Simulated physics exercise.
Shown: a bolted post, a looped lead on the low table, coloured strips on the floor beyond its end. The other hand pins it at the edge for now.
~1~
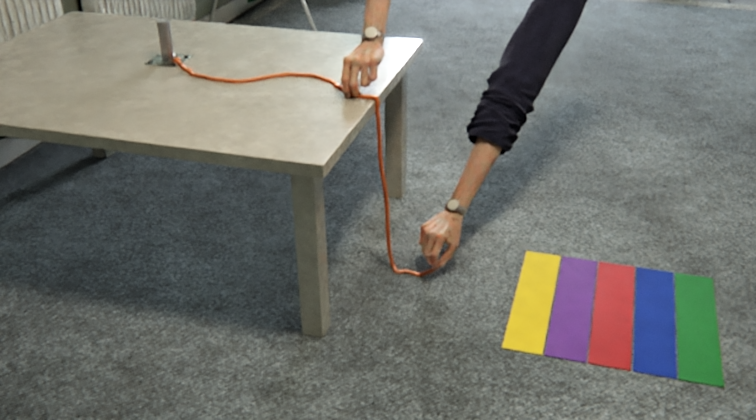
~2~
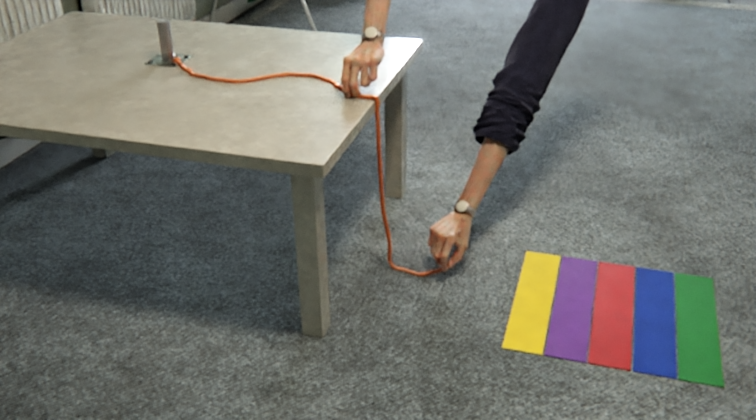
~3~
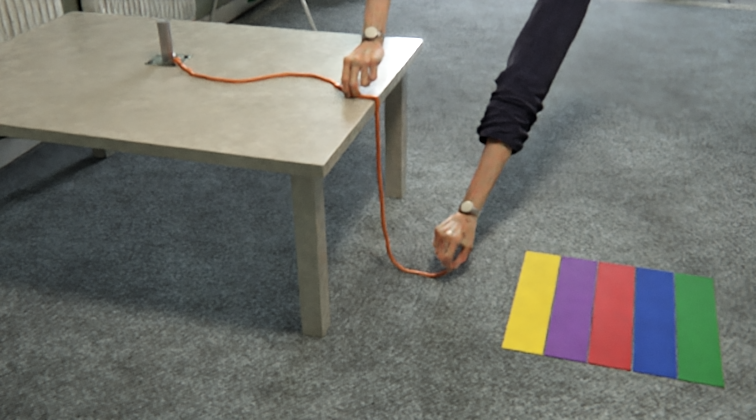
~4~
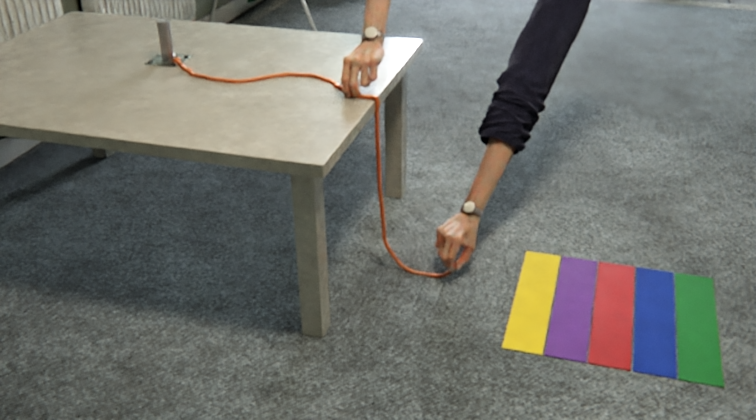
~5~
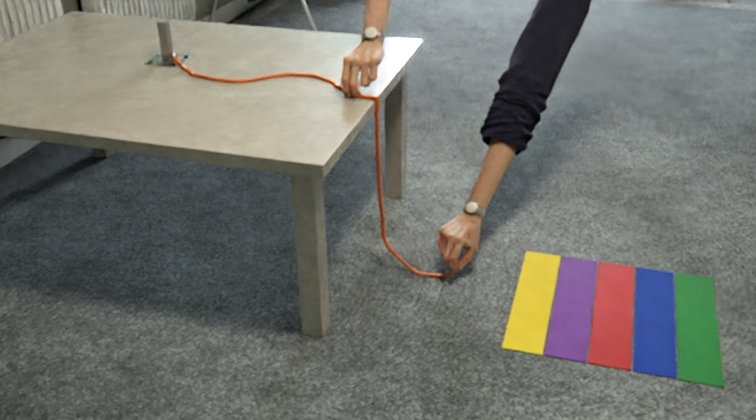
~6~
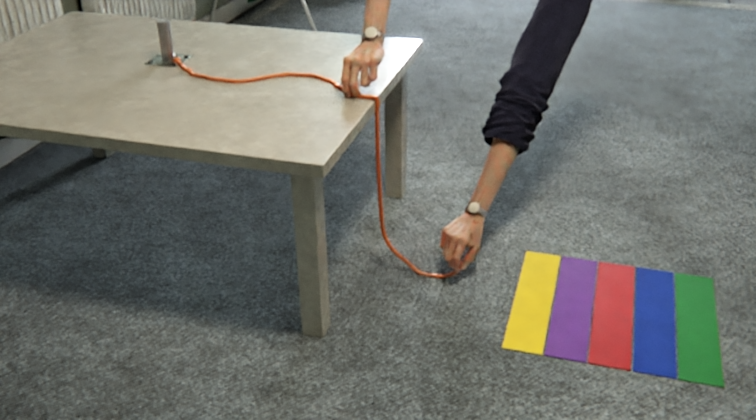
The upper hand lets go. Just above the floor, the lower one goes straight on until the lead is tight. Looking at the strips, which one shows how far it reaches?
The red strip shows it.
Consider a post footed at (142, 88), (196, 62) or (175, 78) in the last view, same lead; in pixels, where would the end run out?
The first try gives about (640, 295), the second about (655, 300) and the third about (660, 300).
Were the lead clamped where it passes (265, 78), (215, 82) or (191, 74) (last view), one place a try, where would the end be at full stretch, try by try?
In order of the tries: About (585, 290), then (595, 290), then (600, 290).
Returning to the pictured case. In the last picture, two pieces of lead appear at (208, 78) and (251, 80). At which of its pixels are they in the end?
First one: (238, 70); second one: (278, 76).
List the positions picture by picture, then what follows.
In the first frame, end (438, 265); yellow (526, 331); purple (568, 339); red (611, 346); blue (655, 354); green (700, 361).
In the second frame, end (447, 267); lead through (190, 70) (251, 80) (323, 79) (377, 105) (381, 184) (389, 255).
In the third frame, end (452, 267).
In the fourth frame, end (455, 268); lead through (190, 70) (251, 80) (323, 79) (377, 105) (380, 184) (393, 255).
In the fifth frame, end (457, 268).
In the sixth frame, end (460, 268); lead through (190, 70) (251, 80) (323, 79) (377, 105) (379, 184) (397, 254).
Soon after, end near (542, 281); over yellow.
Then, end near (589, 289); over purple.
At full stretch, end near (617, 293); over red. It gets as far as the red strip.
